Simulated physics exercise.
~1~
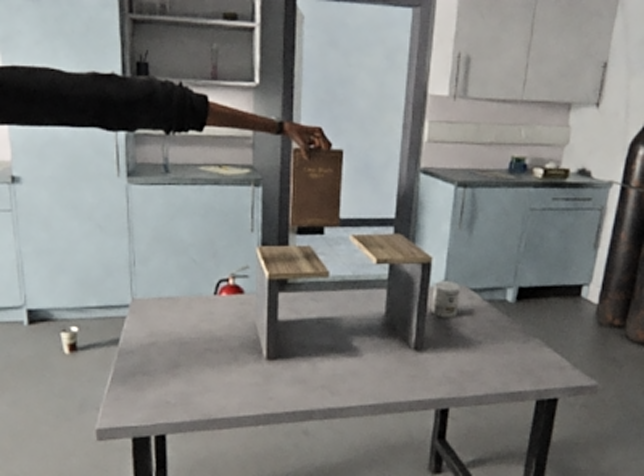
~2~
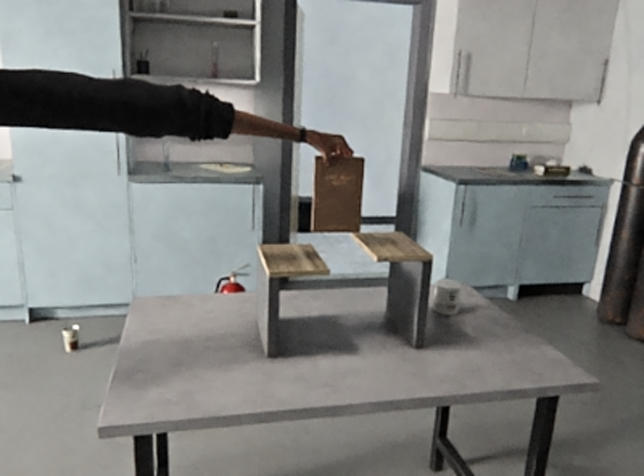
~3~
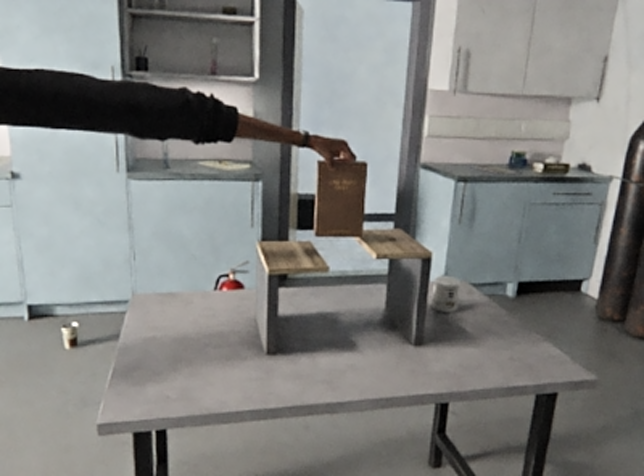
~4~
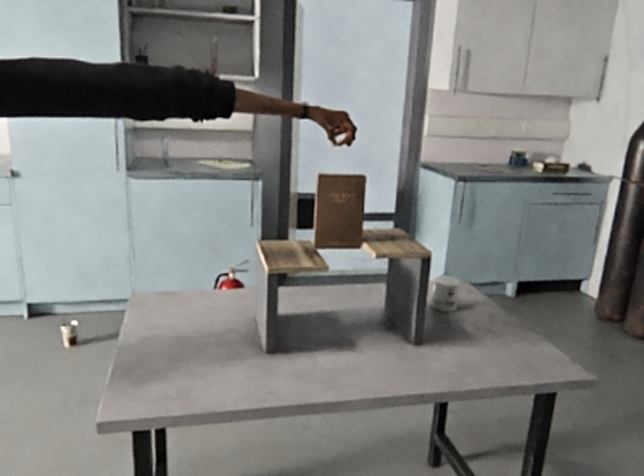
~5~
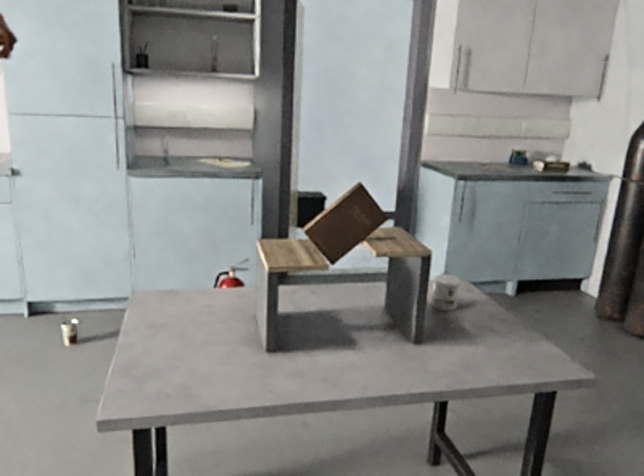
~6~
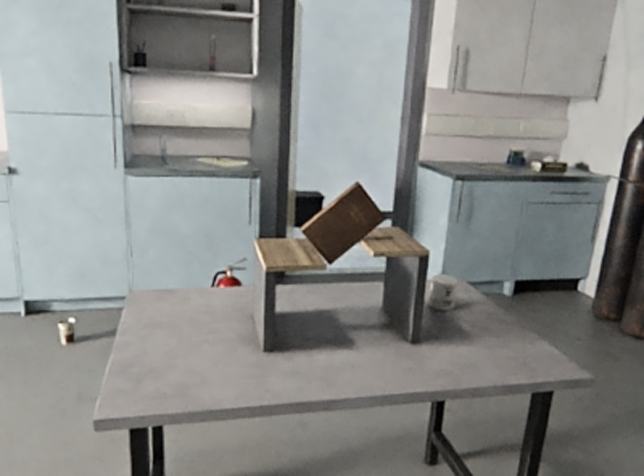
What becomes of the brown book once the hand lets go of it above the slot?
The brown book tips over to a slant and lodges between the two wooden ledges instead of dropping through.
